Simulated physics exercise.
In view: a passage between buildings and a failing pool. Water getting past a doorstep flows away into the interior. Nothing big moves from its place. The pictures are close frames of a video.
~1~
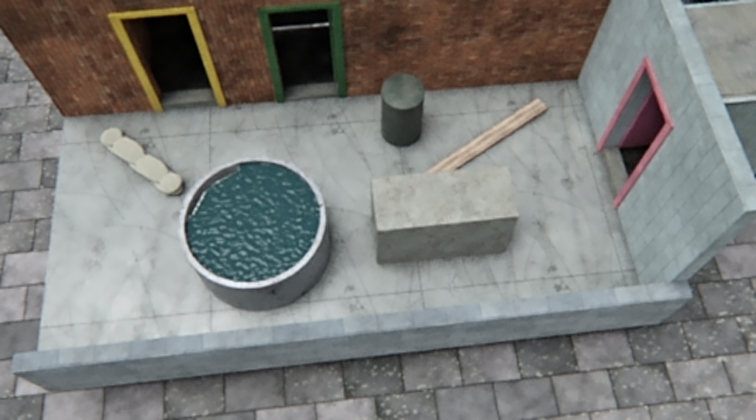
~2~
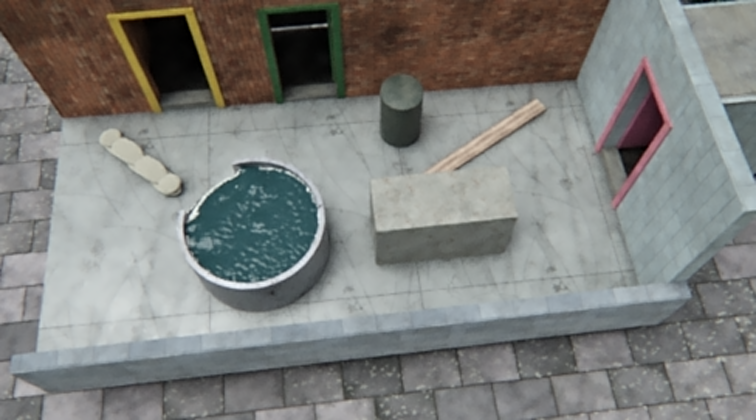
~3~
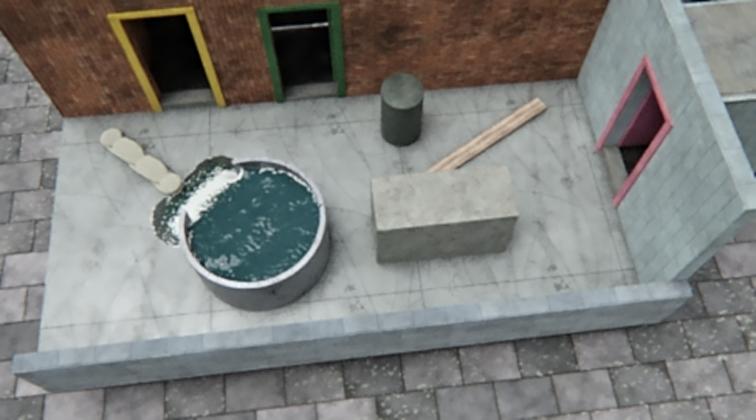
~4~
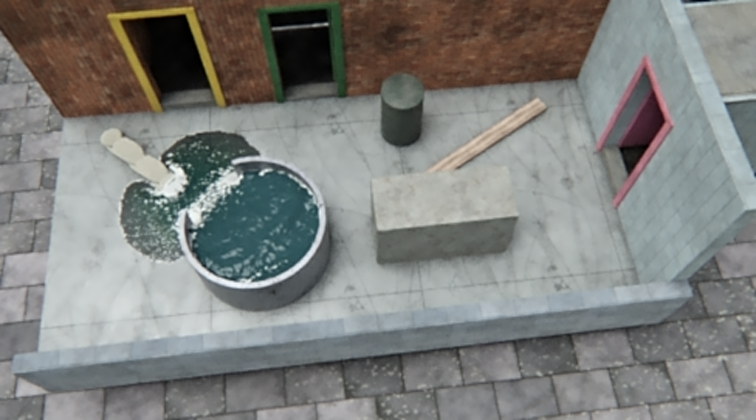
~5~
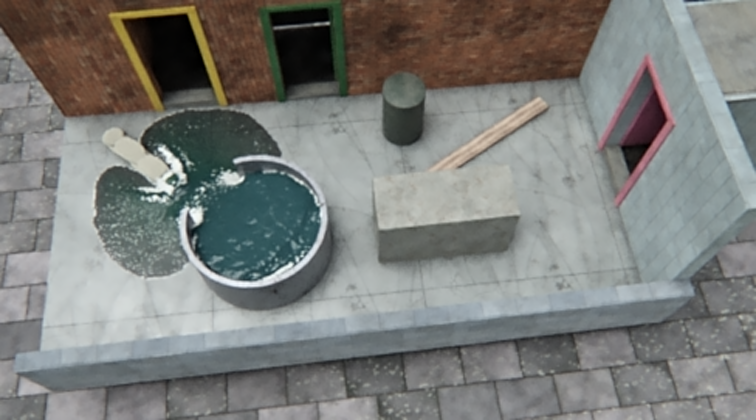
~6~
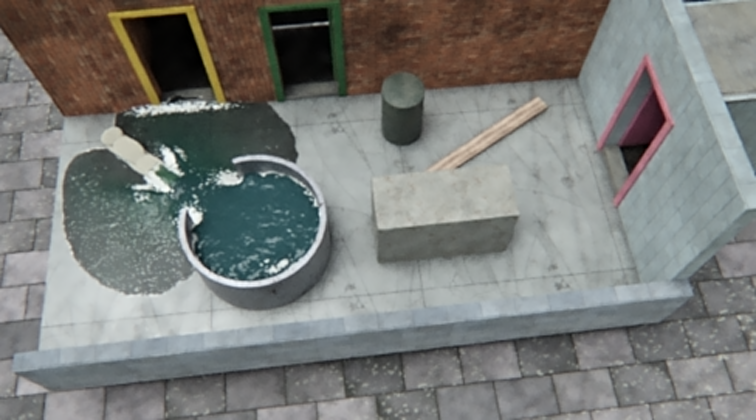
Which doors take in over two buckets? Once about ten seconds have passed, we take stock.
In the end the pink door is going to stay within two buckets, the yellow door is going to be swamped, the green door is going to stay within two buckets.
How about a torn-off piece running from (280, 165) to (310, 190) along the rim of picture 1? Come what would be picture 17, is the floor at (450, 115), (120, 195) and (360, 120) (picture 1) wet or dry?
Taking each in turn, they come out watered, kept dry, watered.
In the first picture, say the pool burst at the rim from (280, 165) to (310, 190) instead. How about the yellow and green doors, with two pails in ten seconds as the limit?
My reading: The yellow door stays under, the green door lets more in.
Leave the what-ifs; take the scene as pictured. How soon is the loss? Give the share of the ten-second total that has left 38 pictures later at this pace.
Estimate: Some 90 %.
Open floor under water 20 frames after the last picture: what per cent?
Near 40 in a hundred.
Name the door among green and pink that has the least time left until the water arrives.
It is the green one.
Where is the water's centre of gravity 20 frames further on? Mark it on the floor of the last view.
My reading is close to (237, 196).
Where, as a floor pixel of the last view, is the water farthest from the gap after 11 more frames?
Somewhere near (422, 93).
A moment on, water covers 25 % of the floor; the pink door not reached, the yellow door over two buckets in, the green door wet at the sill, nothing in.
Next, water covers 30 % of the floor; the pink door not reached, the yellow door far over two buckets in, the green door wet at the sill, nothing in.
Then, water covers 40 % of the floor; the pink door not reached, the yellow door far over two buckets in, the green door wet at the sill, nothing in.
Later, water covers 55 % of the floor; the pink door wet at the sill, nothing in, the yellow door far over two buckets in, the green door wet at the sill, nothing in.
In the end, water covers 70 % of the floor; the pink door wet at the sill, nothing in, the yellow door far over two buckets in, the green door wet at the sill, nothing in.
